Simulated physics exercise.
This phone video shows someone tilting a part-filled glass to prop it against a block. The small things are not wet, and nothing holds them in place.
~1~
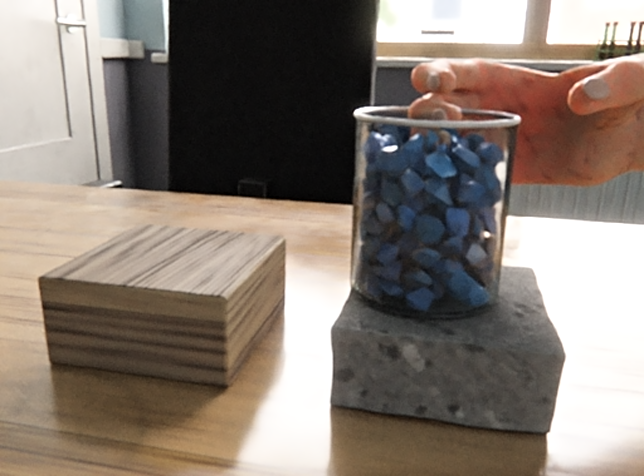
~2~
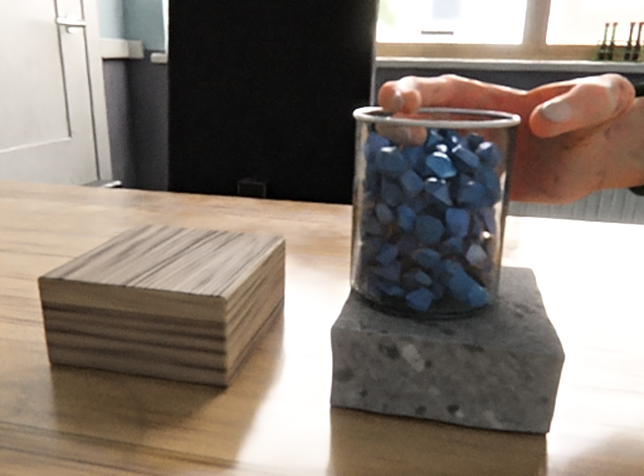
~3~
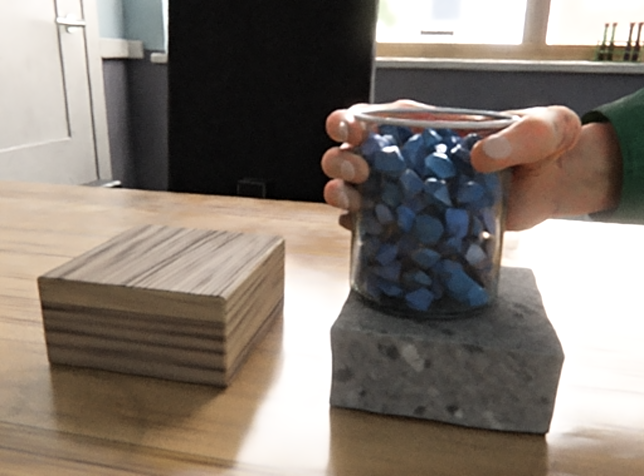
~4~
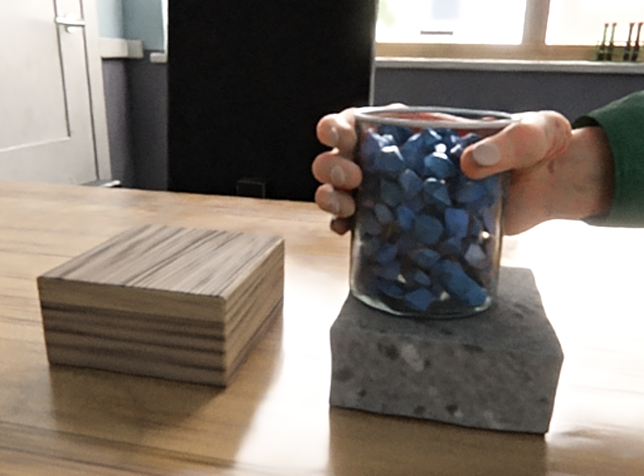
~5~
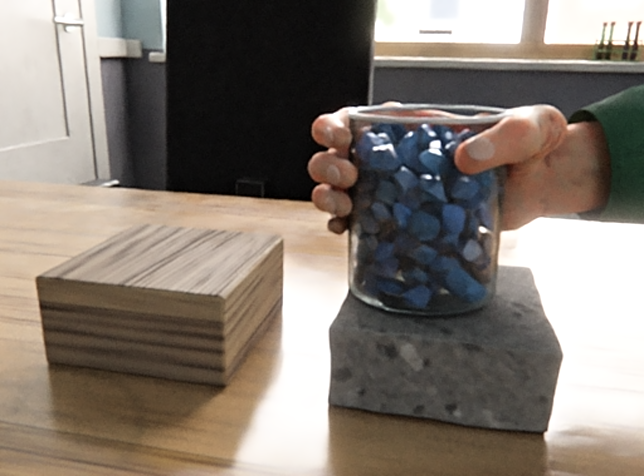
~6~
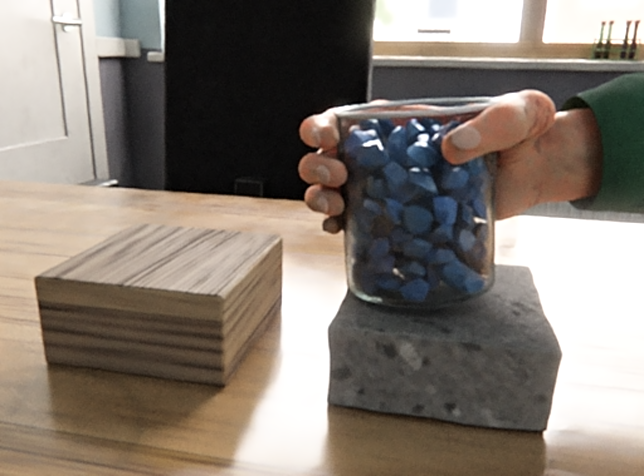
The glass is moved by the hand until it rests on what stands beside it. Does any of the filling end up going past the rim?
Yes.
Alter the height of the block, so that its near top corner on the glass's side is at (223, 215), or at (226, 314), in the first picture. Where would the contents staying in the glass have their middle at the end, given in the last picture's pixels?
It would settle near (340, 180) the first time and near (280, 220) the second time.
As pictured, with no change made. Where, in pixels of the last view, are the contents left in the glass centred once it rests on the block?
(287, 205), roughly speaking.
Then, 0.45 s on from there, the glass leans 35°; everything is still inside.
Then, 0.92 s on from there, the glass leans 65°; everything is still inside.
Then, 1.49 s on from there, the glass rests on the block at 82°; a small part of the aquarium stones out of it.
In the end, the glass rests on the block at 82°; a small part of the aquarium stones out of it.
